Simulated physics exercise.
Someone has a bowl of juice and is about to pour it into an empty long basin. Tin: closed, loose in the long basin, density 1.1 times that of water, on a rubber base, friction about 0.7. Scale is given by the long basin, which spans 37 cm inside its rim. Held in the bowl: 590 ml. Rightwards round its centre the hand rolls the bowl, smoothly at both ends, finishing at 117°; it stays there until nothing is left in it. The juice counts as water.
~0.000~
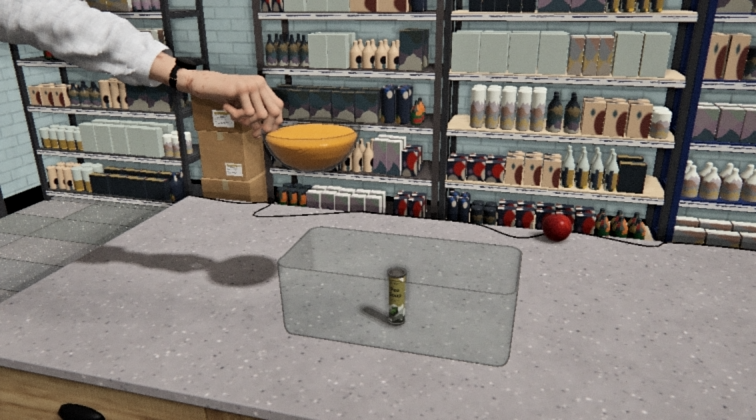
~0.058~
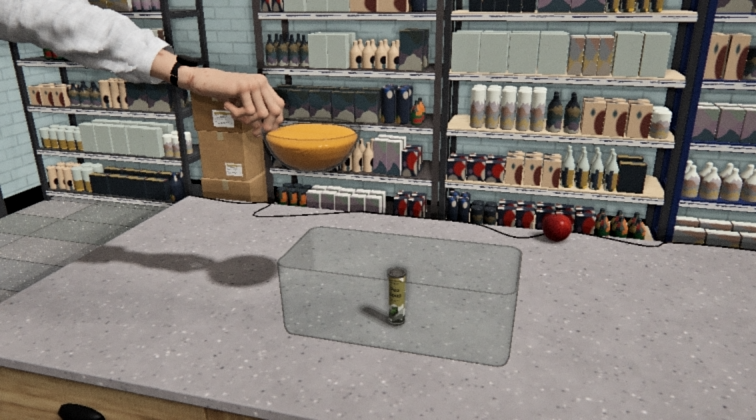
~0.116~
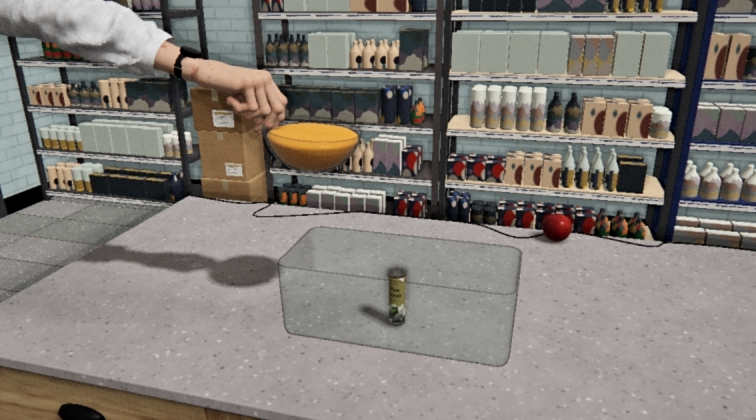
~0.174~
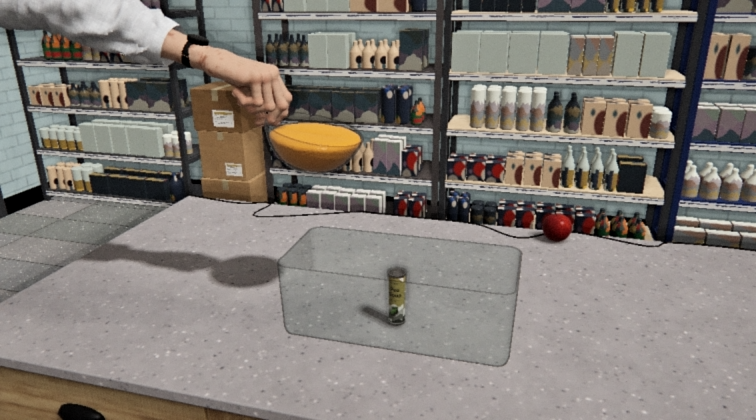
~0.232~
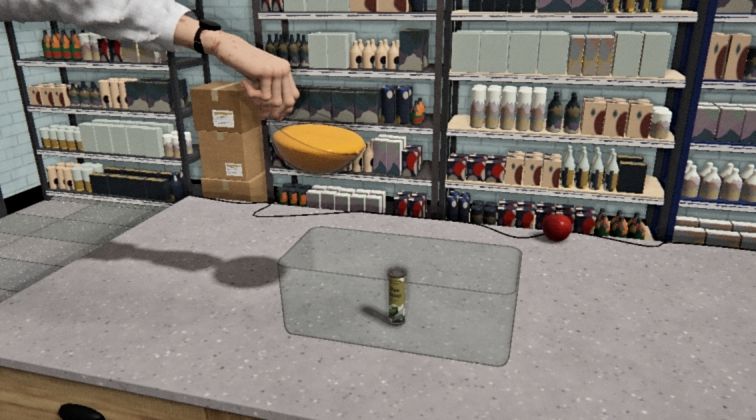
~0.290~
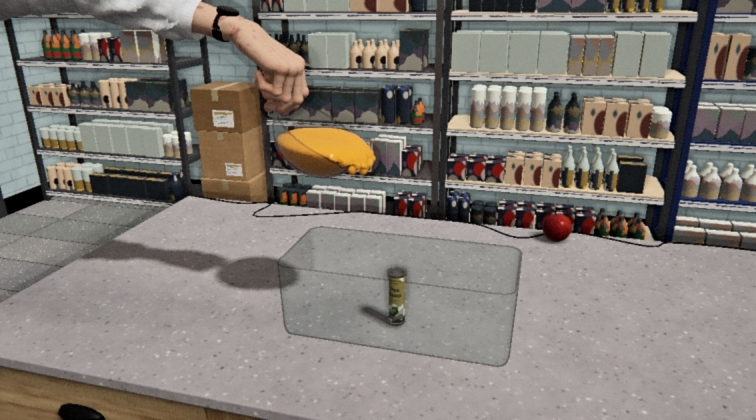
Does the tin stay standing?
It comes down.
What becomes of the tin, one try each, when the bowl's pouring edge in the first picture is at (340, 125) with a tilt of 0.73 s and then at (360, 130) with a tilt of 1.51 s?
Trial 1 - tin tips; trial 2 - tin stays standing.
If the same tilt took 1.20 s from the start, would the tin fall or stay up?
The tin would stay balanced.
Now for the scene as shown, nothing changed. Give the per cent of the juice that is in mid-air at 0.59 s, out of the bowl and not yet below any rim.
Close to 32 per cent, I'd say.
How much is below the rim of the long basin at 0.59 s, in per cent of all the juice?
Near 66 in a hundred.
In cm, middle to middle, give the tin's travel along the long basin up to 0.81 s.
About 2 cm.
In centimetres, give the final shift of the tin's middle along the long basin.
Around 7.0 cm.
After 0.59 s the tilt is 99° and 3 per cent is still to pour; the tin stands where it began.
After 0.81 s the tilt is 117° and 0 per cent is still to pour; the tin leans 10°.
After 1.05 s the tilt is 117° and 0 per cent is still to pour; the tin leans 31°.
After 1.30 s the tilt is 117° and 0 per cent is still to pour; the tin lies on its side.
In the end the tin lies on its side.
